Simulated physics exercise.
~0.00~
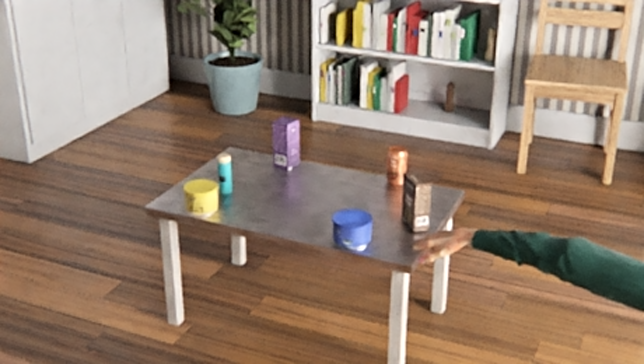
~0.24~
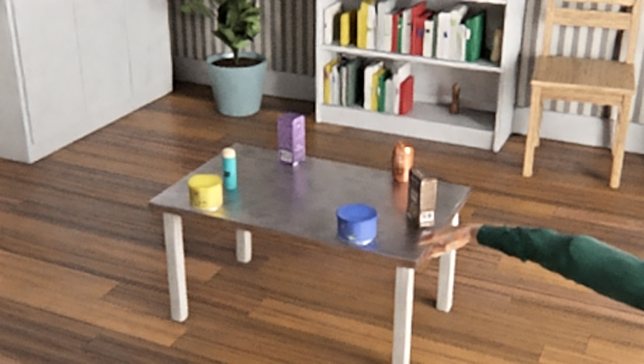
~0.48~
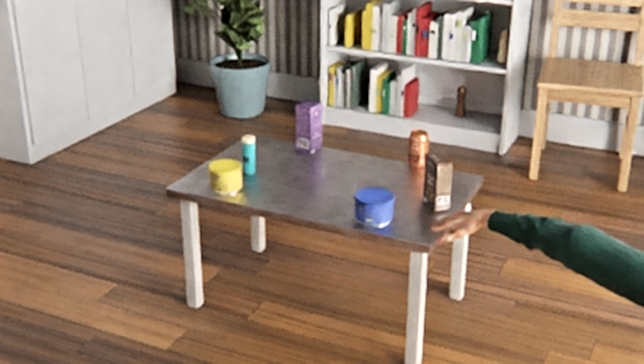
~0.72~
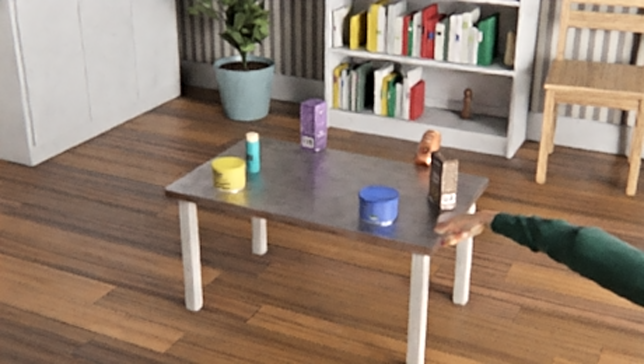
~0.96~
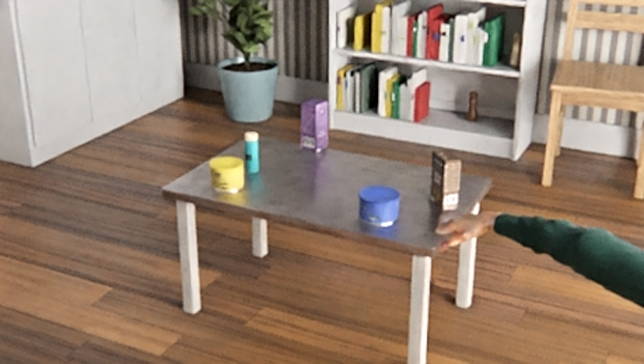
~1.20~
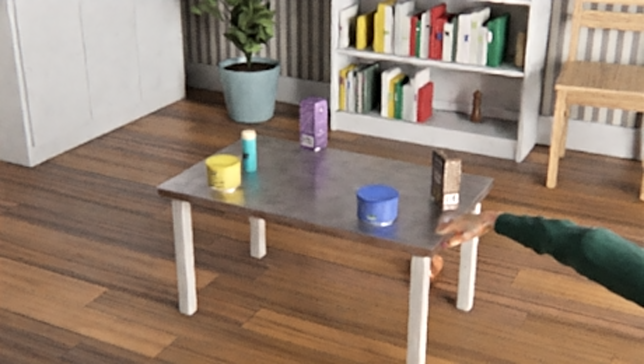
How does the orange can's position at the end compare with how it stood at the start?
At the start the orange can stands upright on the right side of the table. By the end it is on its side, off the table and below the tabletop near the hand.
